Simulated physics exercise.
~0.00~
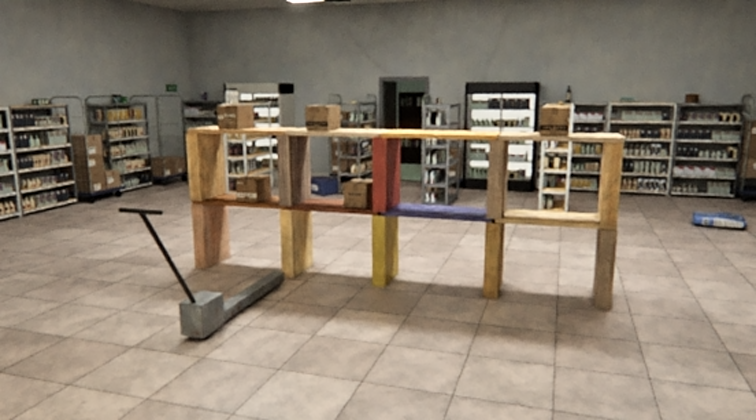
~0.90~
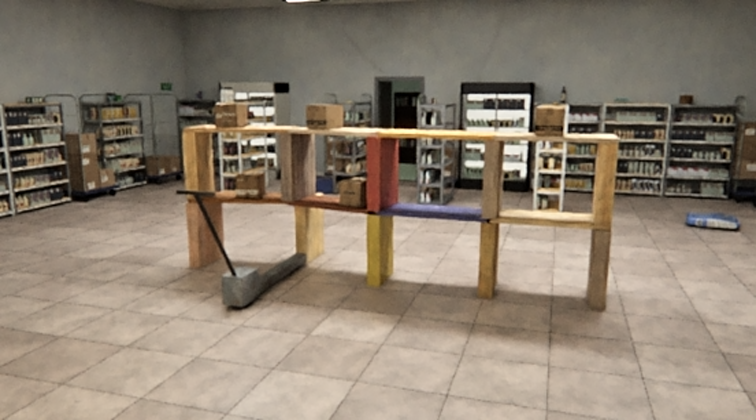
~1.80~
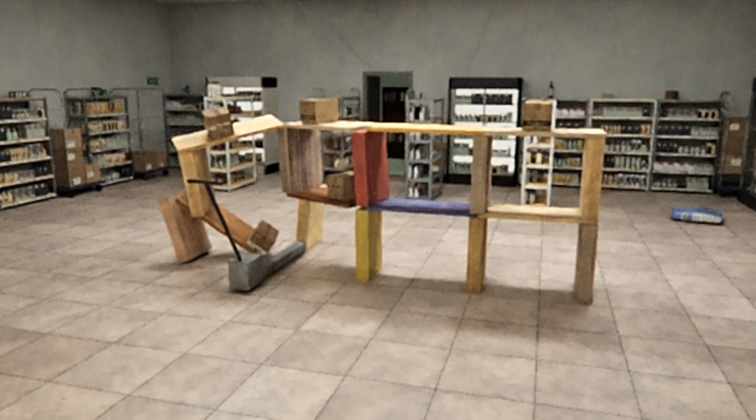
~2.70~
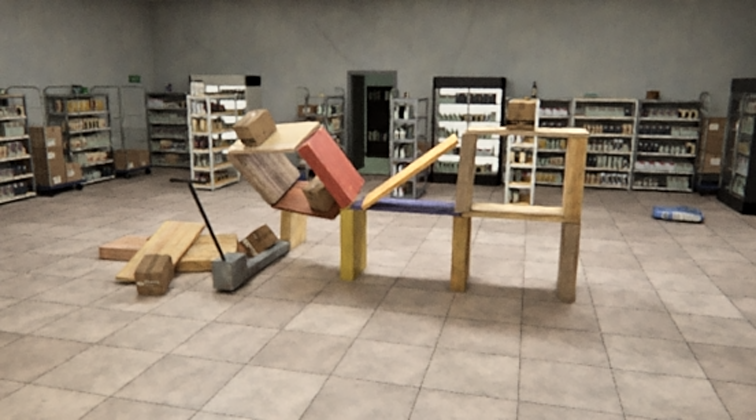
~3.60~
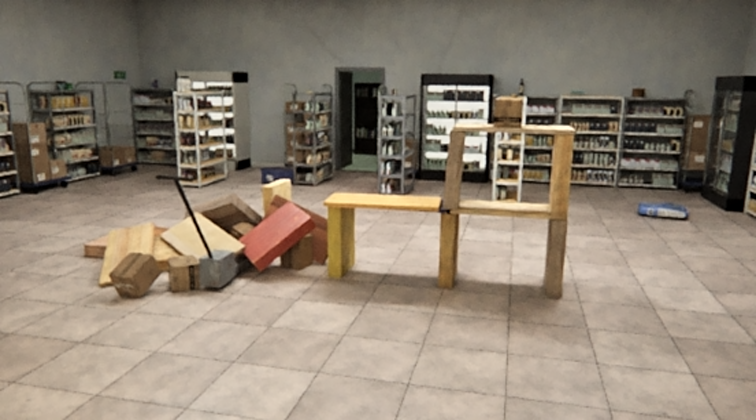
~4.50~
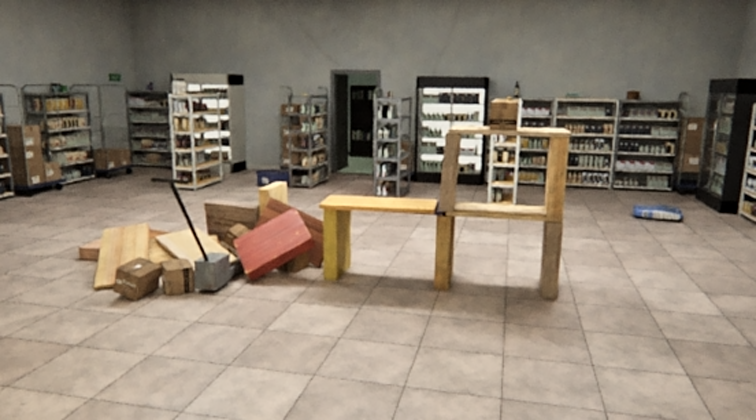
A low jack knocks out a rack's upright, collapsing the left side while the right stands.
